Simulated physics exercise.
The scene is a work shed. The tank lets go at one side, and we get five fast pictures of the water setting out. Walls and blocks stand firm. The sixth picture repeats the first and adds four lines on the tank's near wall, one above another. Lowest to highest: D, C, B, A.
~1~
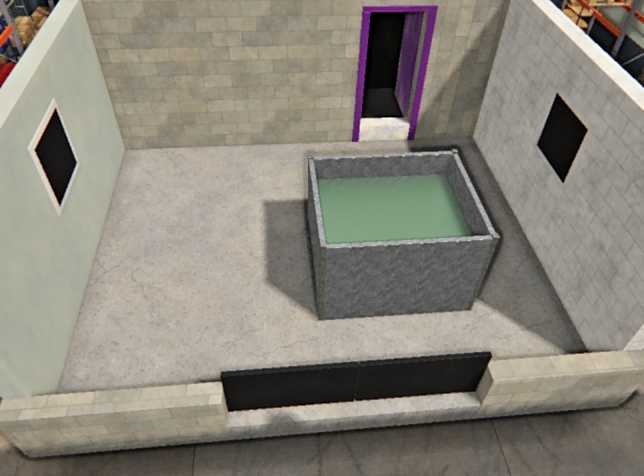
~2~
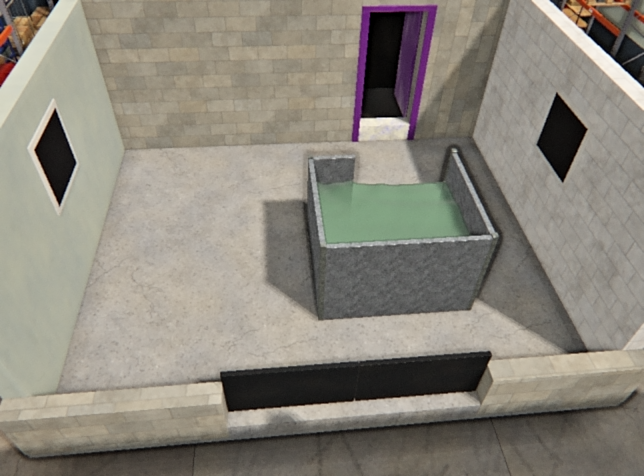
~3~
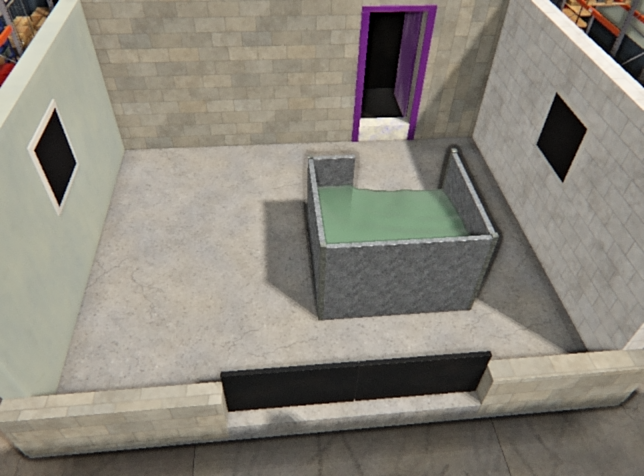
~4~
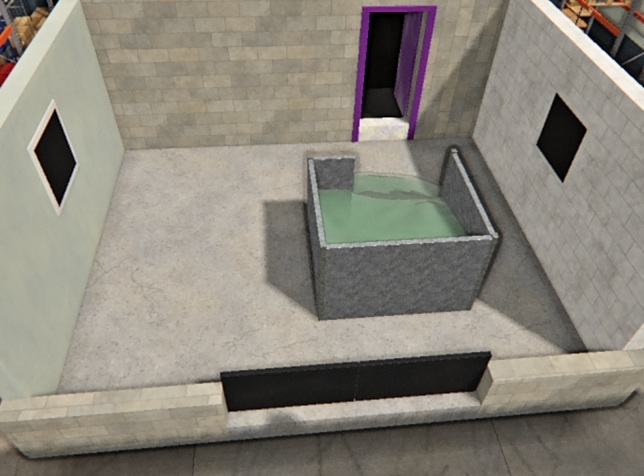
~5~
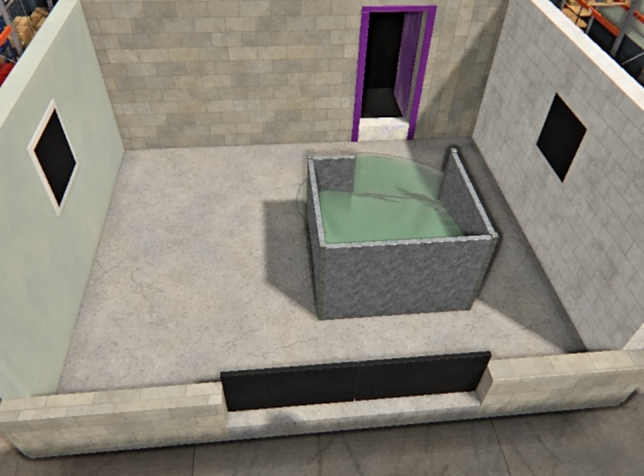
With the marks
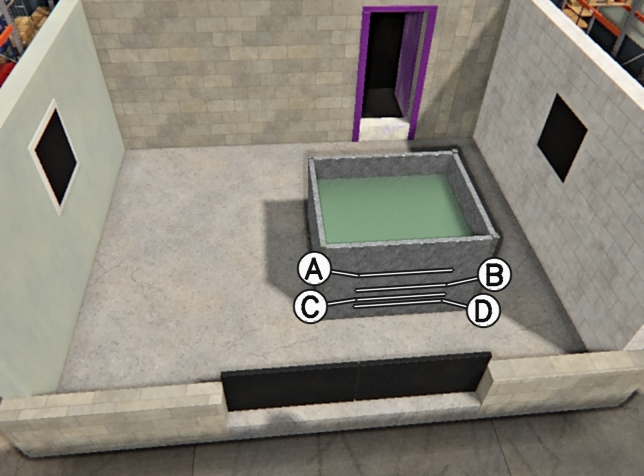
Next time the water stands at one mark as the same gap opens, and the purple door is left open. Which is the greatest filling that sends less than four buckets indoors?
The answer is line B.
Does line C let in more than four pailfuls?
No, that is safe.
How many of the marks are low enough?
Three.
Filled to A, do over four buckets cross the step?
Yes, that goes wrong.
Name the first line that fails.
That is line A.
In white, A at (405, 272); B at (402, 287); C at (400, 297); D at (398, 303); from the bottom up D, C, B, A.
Choosing A, about 10 bucketfuls get in.
Choosing B, a splash gets over, under a bucket.
Choosing C, nothing gets over.
Choosing D, nothing gets over.
